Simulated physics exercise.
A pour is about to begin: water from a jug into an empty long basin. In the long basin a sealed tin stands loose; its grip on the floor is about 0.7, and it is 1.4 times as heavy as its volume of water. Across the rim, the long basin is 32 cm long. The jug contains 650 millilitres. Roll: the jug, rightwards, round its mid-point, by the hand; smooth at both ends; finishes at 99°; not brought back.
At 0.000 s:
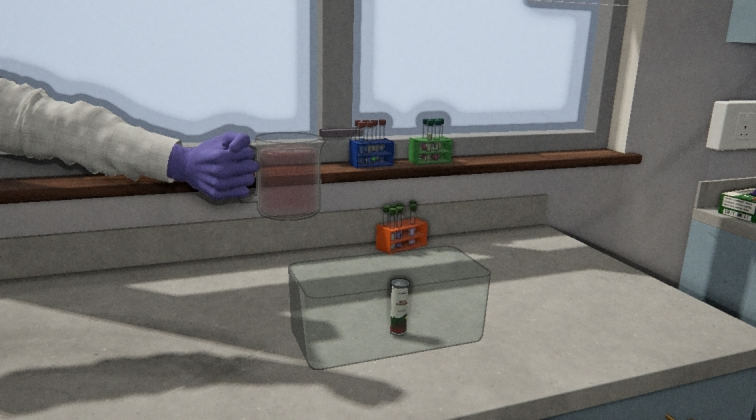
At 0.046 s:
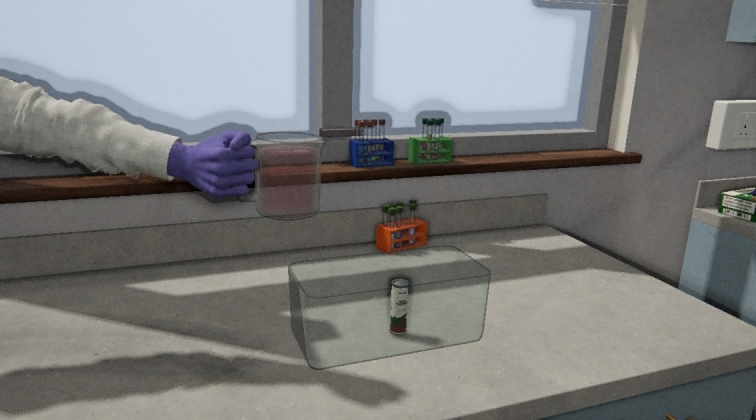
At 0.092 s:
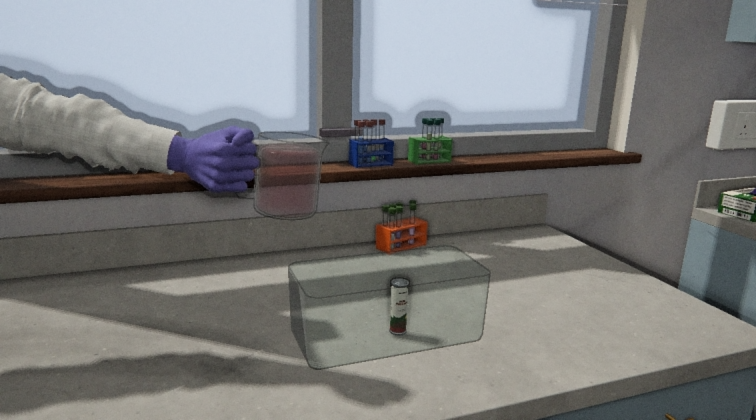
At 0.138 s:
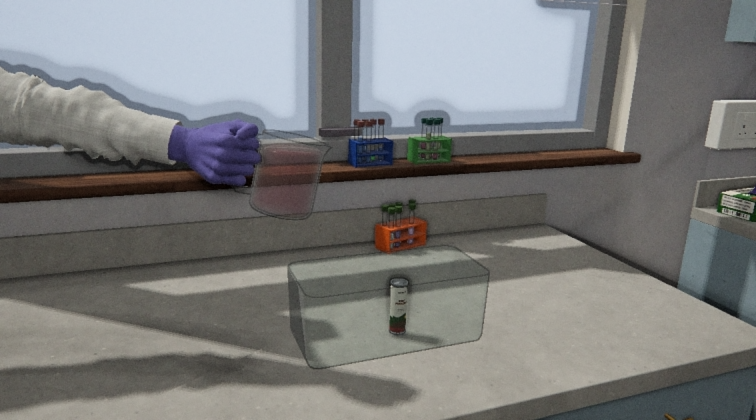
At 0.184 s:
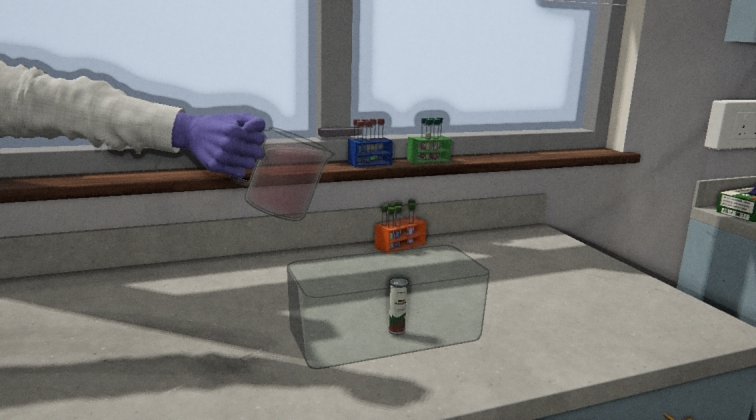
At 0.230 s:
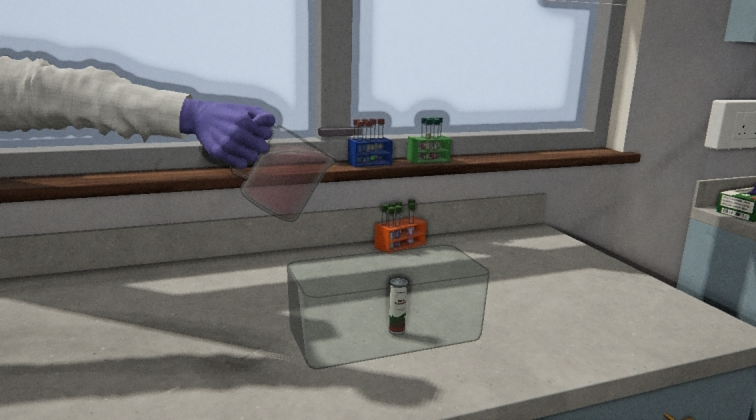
We see a purple-gloved hand holding a clear jug of pinkish liquid above a counter, upright at first, then tilting it steadily to the right, while a clear long basin with a small tin inside stays still below.
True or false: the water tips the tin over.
False.
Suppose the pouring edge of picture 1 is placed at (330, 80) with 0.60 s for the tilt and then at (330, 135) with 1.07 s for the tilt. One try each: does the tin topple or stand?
First it tips over; then it stays on its base.
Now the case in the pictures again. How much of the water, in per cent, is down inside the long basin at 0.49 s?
Roughly 7 percent of it.
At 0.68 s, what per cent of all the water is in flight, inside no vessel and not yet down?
Airborne share: Near 26 %.
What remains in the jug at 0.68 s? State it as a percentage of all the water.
About 24 percent.
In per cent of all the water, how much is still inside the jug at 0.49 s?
About 64 per cent.
By 0.49 s the tilt is 91° and 64 per cent is still to pour; the tin stands where it began.
By 0.68 s the tilt is 99° and 24 per cent is still to pour; the tin stands where it began.
By 0.88 s the tilt is 99° and 8 per cent is still to pour; the tin stands 1 cm from where it began.
By 1.10 s the tilt is 99° and 2 per cent is still to pour; the tin stands 1 cm from where it began.
At rest the tin stands 1 cm from where it began.
